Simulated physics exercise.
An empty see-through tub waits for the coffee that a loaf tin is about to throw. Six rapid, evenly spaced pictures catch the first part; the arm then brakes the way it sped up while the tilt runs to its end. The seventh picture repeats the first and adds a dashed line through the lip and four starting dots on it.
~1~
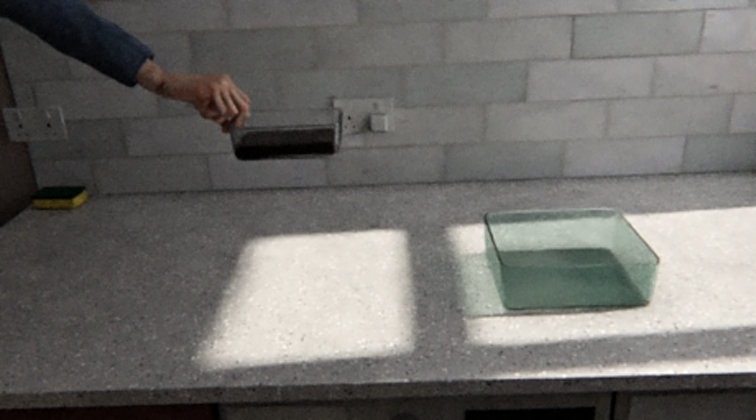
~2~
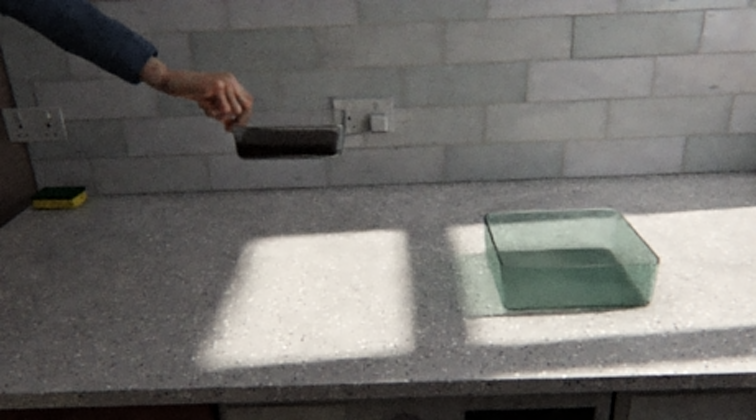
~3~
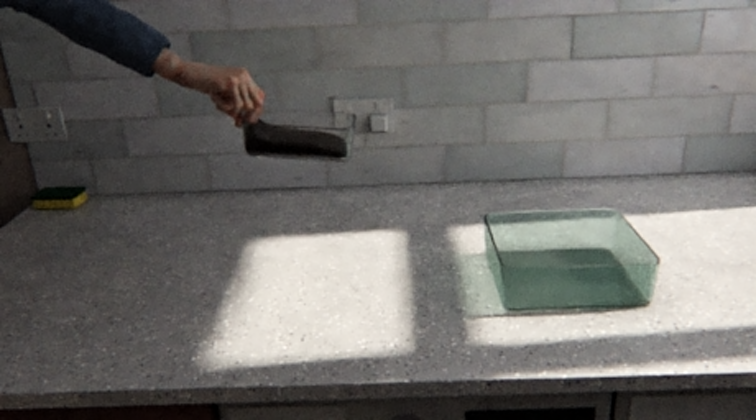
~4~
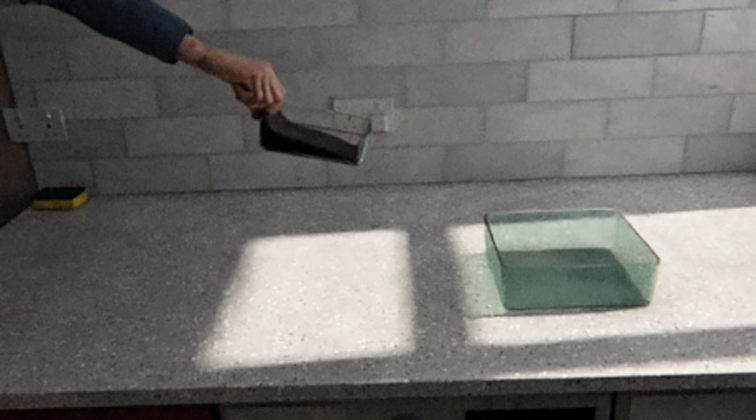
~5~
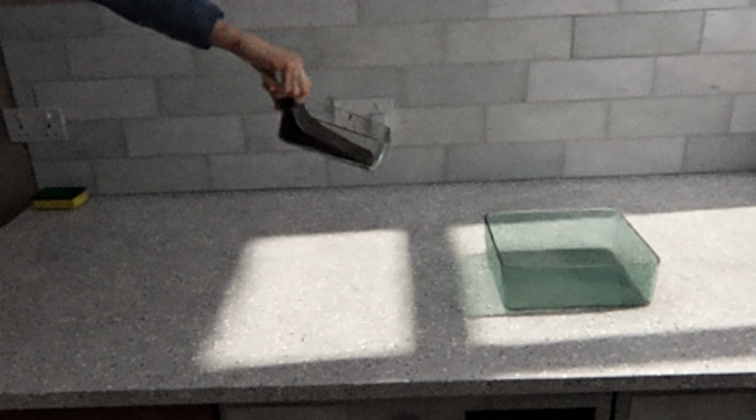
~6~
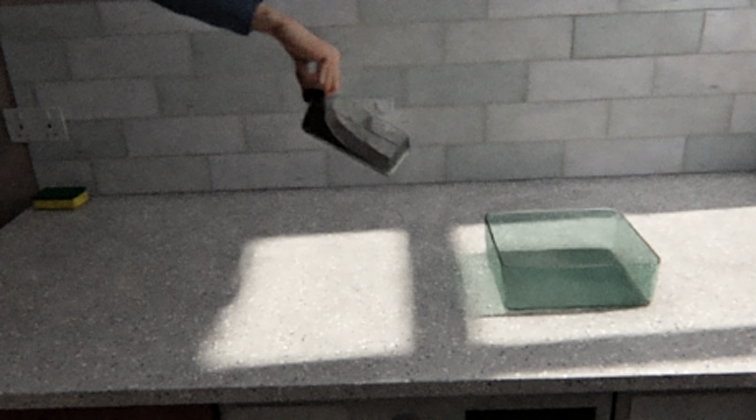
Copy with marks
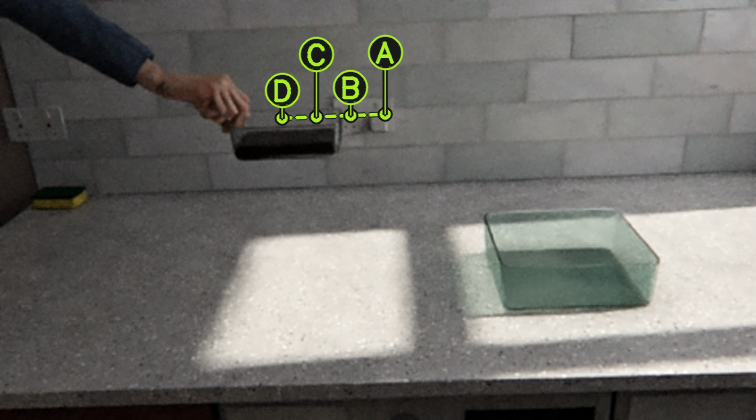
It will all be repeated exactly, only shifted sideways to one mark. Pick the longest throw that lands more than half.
That is place C.
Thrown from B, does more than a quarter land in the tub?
Yes.
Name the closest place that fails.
D.
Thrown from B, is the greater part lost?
No.
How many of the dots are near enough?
Three.
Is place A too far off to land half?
No.
In lime, A at (385, 114); B at (350, 115); C at (316, 116); D at (282, 118).
If A is chosen, about 70 % lands in the tub, 12 % falls short and 17 % goes beside or beyond.
If B is chosen, about 69 % lands in the tub, 19 % falls short and 12 % goes beside or beyond.
If C is chosen, about 67 % lands in the tub, 23 % falls short and 11 % goes beside or beyond.
If D is chosen, about 26 % lands in the tub, 69 % falls short and 5 % goes beside or beyond.
